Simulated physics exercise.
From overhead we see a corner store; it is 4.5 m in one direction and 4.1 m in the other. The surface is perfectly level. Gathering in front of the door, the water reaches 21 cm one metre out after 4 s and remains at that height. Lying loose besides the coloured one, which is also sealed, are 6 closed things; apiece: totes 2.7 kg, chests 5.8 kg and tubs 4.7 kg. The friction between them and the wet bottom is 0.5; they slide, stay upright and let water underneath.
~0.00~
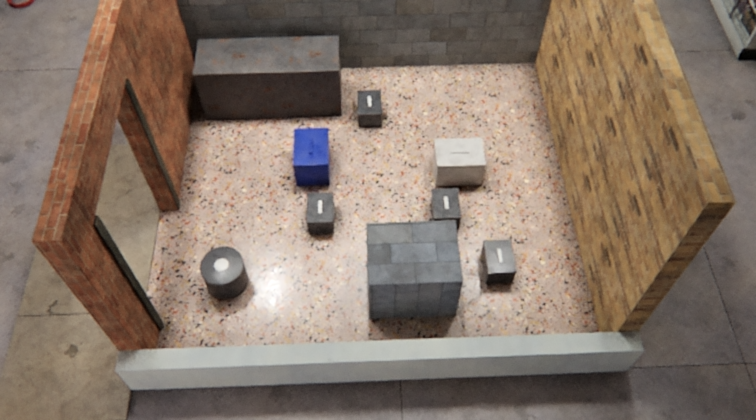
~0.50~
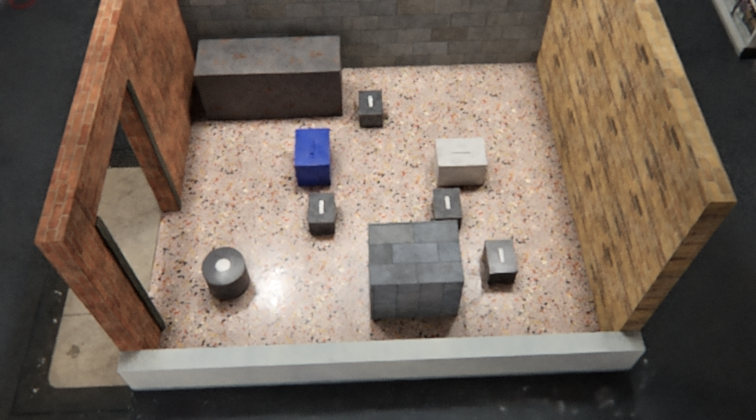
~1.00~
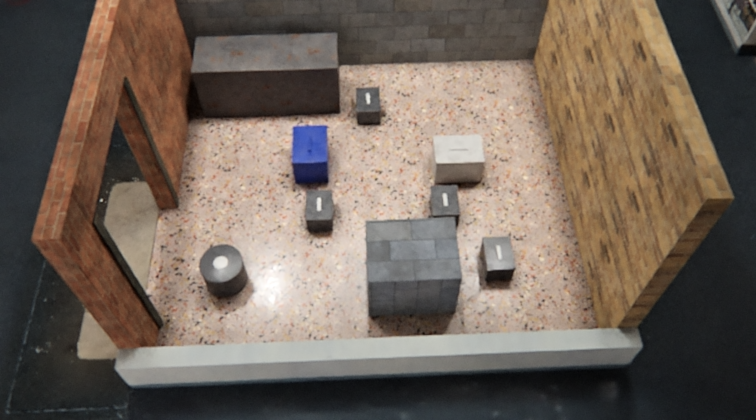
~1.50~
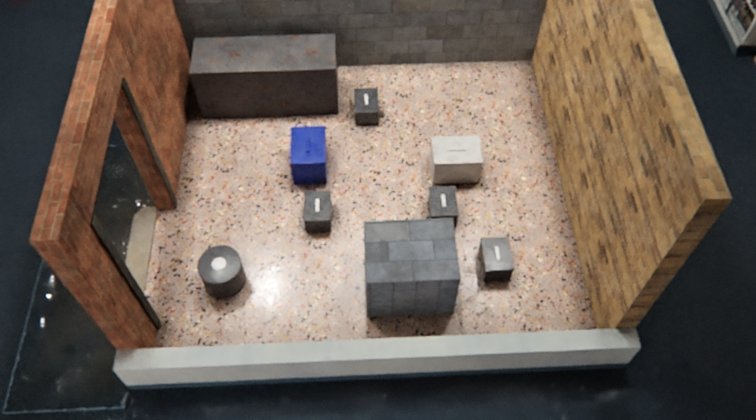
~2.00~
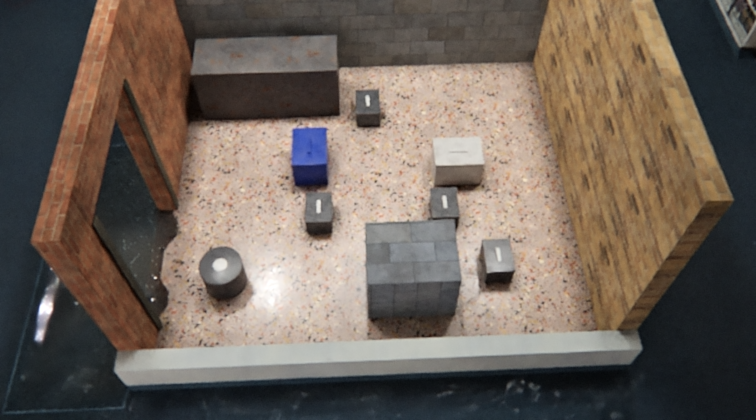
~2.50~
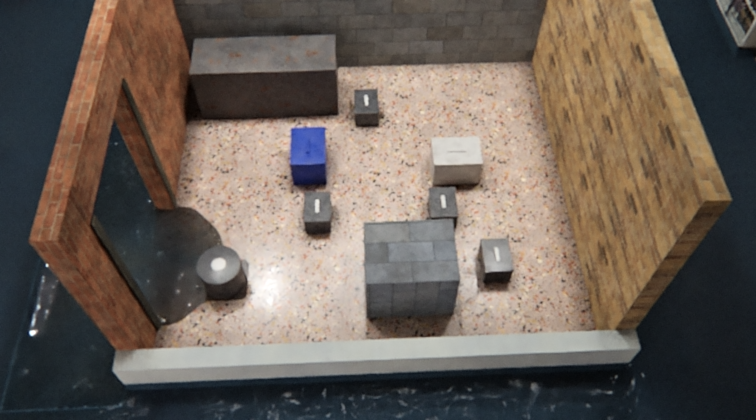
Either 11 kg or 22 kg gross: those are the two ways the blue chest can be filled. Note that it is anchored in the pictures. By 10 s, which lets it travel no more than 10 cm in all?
I reckon only the heavier ballast is ample.
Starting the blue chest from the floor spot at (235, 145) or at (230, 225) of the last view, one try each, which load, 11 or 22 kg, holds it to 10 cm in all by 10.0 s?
At the first spot the lesser mass is plenty, at the second nothing offered works.
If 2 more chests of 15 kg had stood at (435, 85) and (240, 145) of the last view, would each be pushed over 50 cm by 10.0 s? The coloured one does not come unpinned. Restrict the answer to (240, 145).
Note: Stays within it.
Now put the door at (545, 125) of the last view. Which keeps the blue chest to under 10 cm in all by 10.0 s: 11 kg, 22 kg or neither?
I'd say neither one will work.
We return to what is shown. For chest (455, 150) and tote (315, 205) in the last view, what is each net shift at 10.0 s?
They've ended up 140 cm and 250 cm away, in that order.
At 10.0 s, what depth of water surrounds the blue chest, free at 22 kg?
About 6 cm.
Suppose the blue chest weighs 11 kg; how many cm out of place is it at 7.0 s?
Shift: Roughly 100 cm.
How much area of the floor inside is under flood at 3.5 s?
Wet area: Approx. 2.5 m2.
After 3.5 s the blue chest would be 0 cm from its start with 11 kg and 0 cm from its start with 22 kg; 0 cm of water round it then.
After 4.5 s the blue chest would be 1 cm from its start with 11 kg and 0 cm from its start with 22 kg; 4 cm of water round it then.
After 7.0 s the blue chest would be 101 cm from its start with 11 kg and 0 cm from its start with 22 kg; 5 cm of water round it then.
After 10.0 s the blue chest would be 148 cm from its start with 11 kg and 0 cm from its start with 22 kg; 6 cm of water round it then.
